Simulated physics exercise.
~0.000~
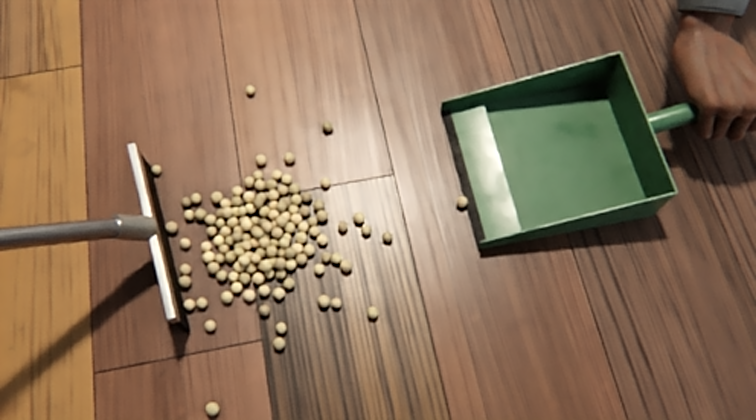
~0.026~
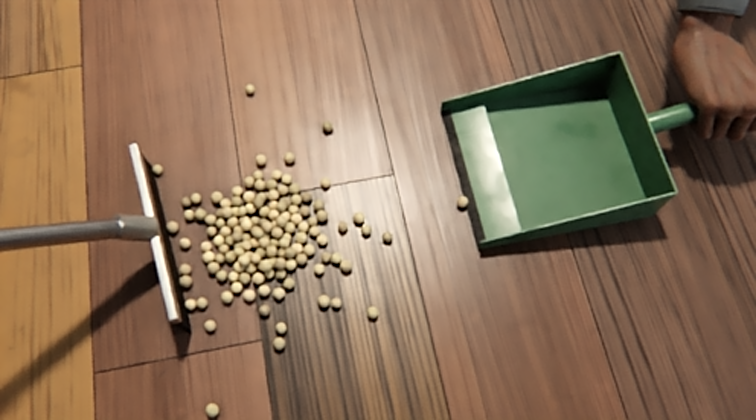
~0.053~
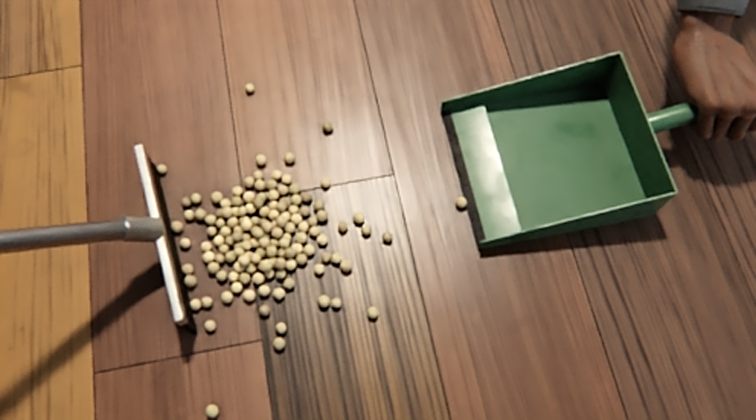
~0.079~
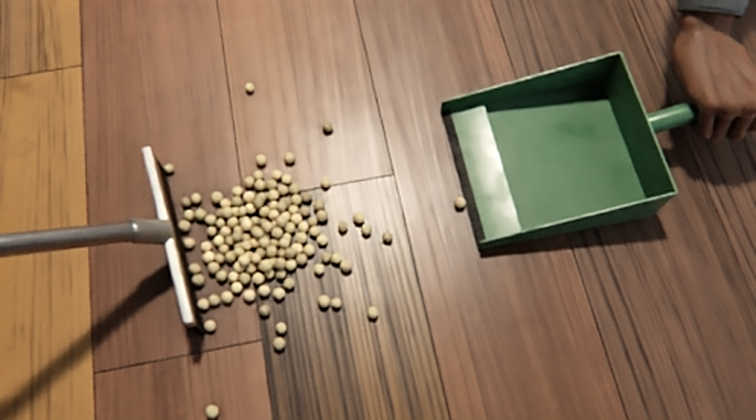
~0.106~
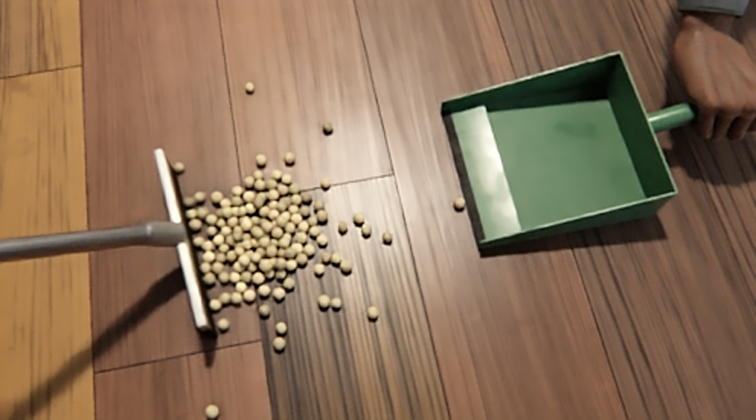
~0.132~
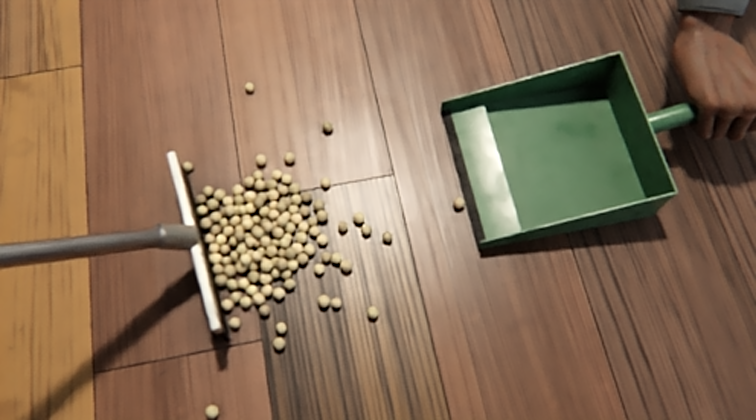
A squeegee with a grey handle and a pale-edged blade slides slowly rightward from the left side of a brown plank floor, seen from above at a slant. Small round beige nuts lie in a loose heap near the middle, strays around them, while a hand holds a green dustpan still at right. The blade meets the nearest nuts and presses them into the heap's left edge, the camera unmoving.
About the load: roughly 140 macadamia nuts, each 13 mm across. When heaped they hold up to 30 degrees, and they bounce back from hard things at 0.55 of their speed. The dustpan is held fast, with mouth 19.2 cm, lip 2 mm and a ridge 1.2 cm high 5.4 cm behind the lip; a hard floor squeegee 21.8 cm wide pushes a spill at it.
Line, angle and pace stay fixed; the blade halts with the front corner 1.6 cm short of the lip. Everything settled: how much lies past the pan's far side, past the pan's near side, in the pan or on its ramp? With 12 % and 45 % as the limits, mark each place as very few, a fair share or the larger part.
My call: Far side: Very few; near side: A fair share; pan: Very few.
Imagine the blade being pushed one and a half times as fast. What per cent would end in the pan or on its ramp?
Then some 5 in a hundred.
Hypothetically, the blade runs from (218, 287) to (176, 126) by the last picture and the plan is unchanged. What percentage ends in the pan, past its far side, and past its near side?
Pan: 15, far side: 30, near side: 25.
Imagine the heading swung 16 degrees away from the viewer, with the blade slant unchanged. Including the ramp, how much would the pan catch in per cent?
About 20 percent would end up there.
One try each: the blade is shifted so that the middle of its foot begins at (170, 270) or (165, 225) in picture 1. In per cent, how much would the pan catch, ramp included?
Around 0 percent, then around 10 percent.
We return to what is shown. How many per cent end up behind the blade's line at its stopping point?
Some 35 per cent.
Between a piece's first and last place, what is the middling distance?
That distance is around 22 cm.
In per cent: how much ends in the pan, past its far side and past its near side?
Far side - 5; near side - 35; pan - 5.
After 0.39 s, middle of the blade 18 cm from the lip; 0 % over the lip, far side 0 %, near side 25 %.
Then, at 0.57 s, middle of the blade 8 cm from the lip; 0 % over the lip, far side 5 %, near side 30 %.
Then, at 0.86 s, middle of the blade 3 cm from the lip; 5 % over the lip, far side 5 %, near side 35 %.
By 1.6 s all is still; far side 5 %, near side 35 %, pan 5 %, in front of the lip or behind the blade 60 %.
